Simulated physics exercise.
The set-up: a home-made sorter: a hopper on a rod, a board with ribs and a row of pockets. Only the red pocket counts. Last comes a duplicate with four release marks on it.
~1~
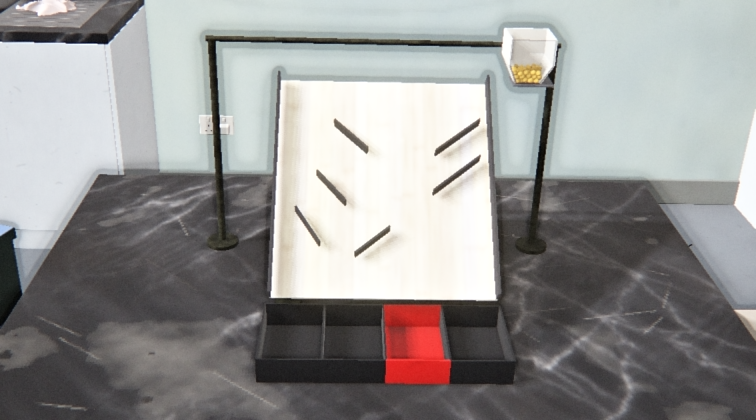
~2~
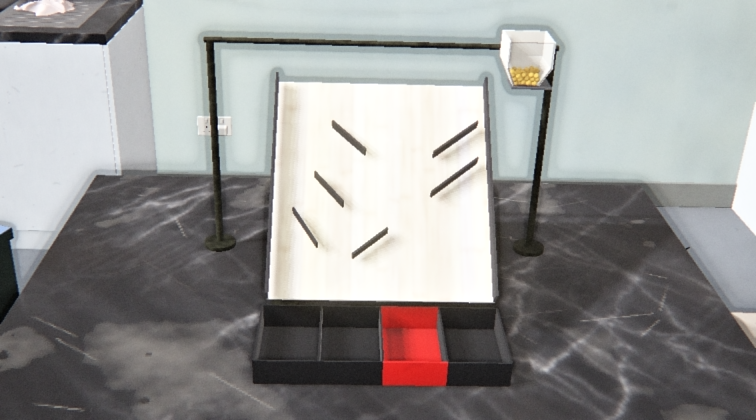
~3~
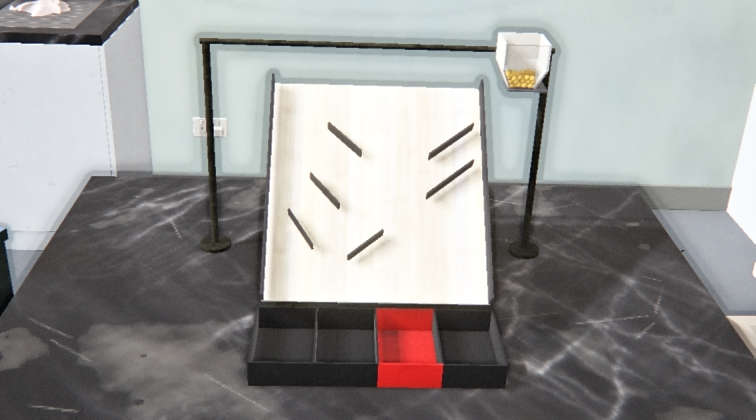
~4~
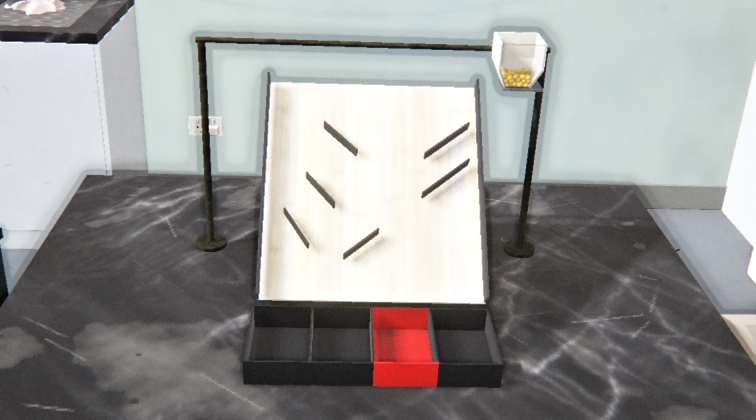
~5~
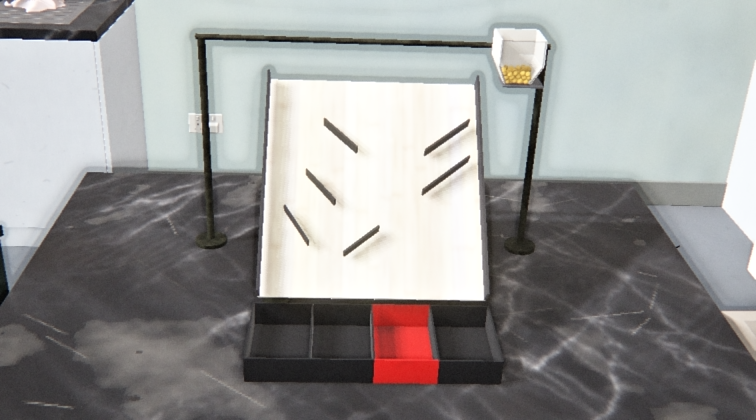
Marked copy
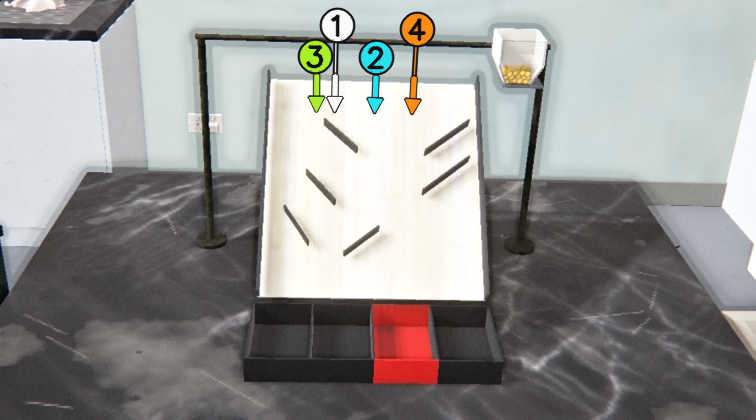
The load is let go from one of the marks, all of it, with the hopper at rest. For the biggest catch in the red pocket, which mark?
I would pick mark 4.
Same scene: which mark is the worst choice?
Mark 3.
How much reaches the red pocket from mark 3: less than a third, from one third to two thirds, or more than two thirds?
It is less than a third.
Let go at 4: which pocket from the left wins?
The third from the left.
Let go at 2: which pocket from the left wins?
The third from the left.
On the marked copy, mark 1 meets the board at (334, 106); mark 2 meets the board at (374, 107); mark 3 meets the board at (316, 106); mark 4 meets the board at (412, 108).
Choosing 1, close to a third in the red pocket, close to half in other pockets, a small share outside the box.
Choosing 2, close to half in the red pocket, close to a third in other pockets, a small share outside the box.
Choosing 3, a small share in the red pocket, the bulk in other pockets, a small share outside the box.
Choosing 4, close to two thirds in the red pocket, a small share in other pockets, a small share held on the board, a small share outside the box.
